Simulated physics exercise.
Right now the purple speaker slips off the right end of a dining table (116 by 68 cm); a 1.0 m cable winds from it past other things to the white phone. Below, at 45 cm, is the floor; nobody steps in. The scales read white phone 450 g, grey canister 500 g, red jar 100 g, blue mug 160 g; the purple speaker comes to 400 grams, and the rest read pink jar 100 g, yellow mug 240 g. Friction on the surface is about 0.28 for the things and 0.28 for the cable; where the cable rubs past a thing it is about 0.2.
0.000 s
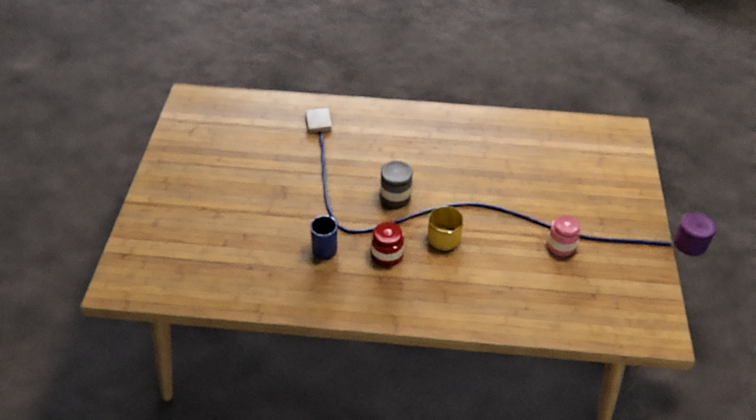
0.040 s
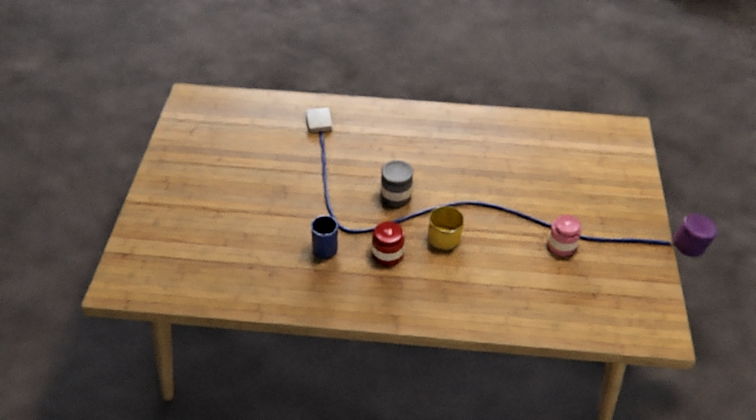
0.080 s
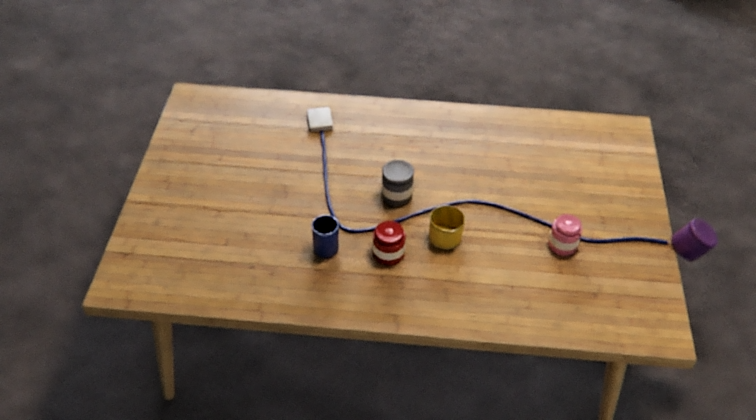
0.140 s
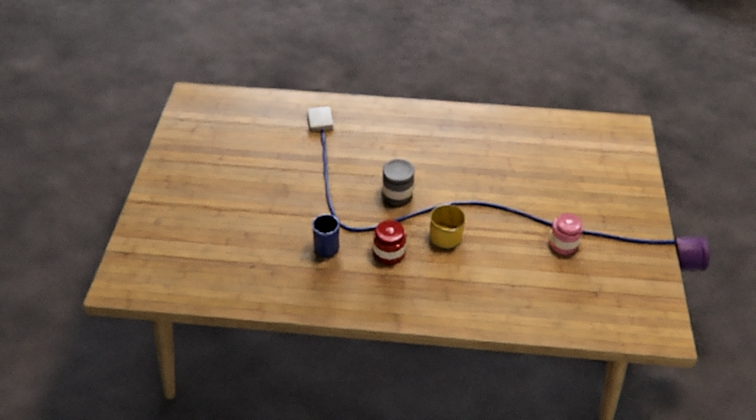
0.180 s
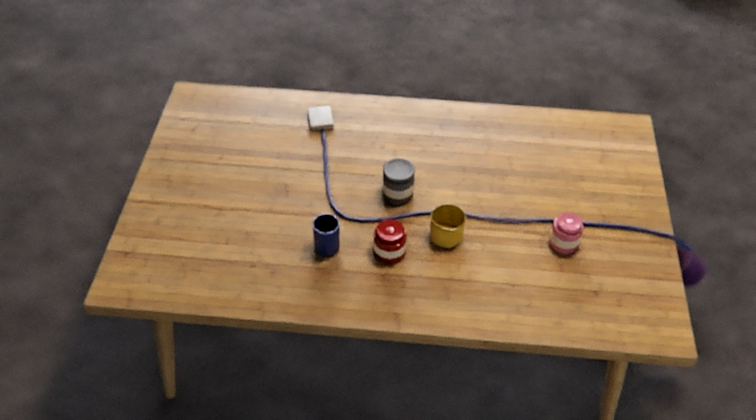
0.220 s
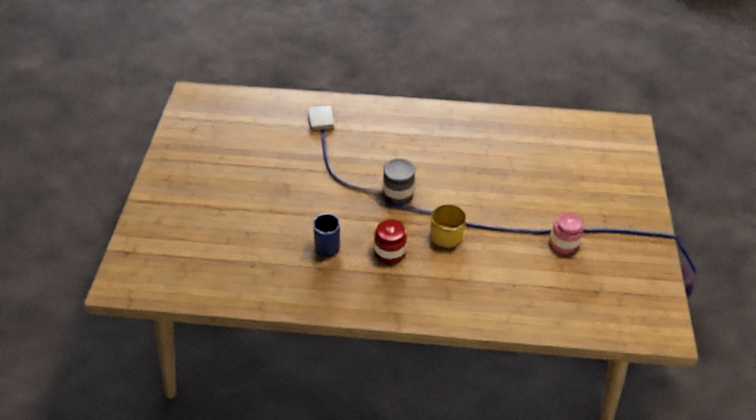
The clip opens on a wooden table holding jars, mugs and a small white block, with a blue cable winding to a purple cylinder at the right edge. The cylinder tips over and slides down past the edge, drawing the cable straighter while the other items stay put.
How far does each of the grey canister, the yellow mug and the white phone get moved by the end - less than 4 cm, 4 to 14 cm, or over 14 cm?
Result: The grey canister will go a fair distance; the yellow mug will scarcely budge; the white phone will go a great distance.
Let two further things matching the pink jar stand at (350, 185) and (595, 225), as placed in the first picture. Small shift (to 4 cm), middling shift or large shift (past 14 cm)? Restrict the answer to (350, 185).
At that spot the shift is big.
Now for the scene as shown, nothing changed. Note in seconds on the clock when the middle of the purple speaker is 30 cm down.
Roughly 0.44 s.
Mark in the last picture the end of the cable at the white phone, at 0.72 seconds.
Near (385, 172).
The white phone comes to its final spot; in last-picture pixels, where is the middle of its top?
Somewhere around (370, 163) is where it ends up.
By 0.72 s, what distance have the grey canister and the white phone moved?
Grey canister roughly 10 cm, white phone roughly 20 cm.
After 0.5 s, the cable's tail end at (366, 155); white phone 13 cm off its start, grey canister 9 cm off its start, purple speaker over the edge.
After 0.7 s, the cable's tail end at (385, 172); white phone 20 cm off its start, grey canister 10 cm off its start, purple speaker over the edge.
After 1.0 s, the cable's tail end at (385, 172); white phone 20 cm off its start at (370, 163), grey canister 10 cm off its start at (431, 143), purple speaker over the edge.
After 1.2 s, the cable's tail end at (385, 172); white phone 20 cm off its start, grey canister 10 cm off its start, purple speaker over the edge.
After 2.4 s, the cable's tail end at (385, 172); white phone 20 cm off its start at (370, 163), grey canister 10 cm off its start at (431, 144), yellow mug 0 cm off its start at (449, 217), purple speaker over the edge.
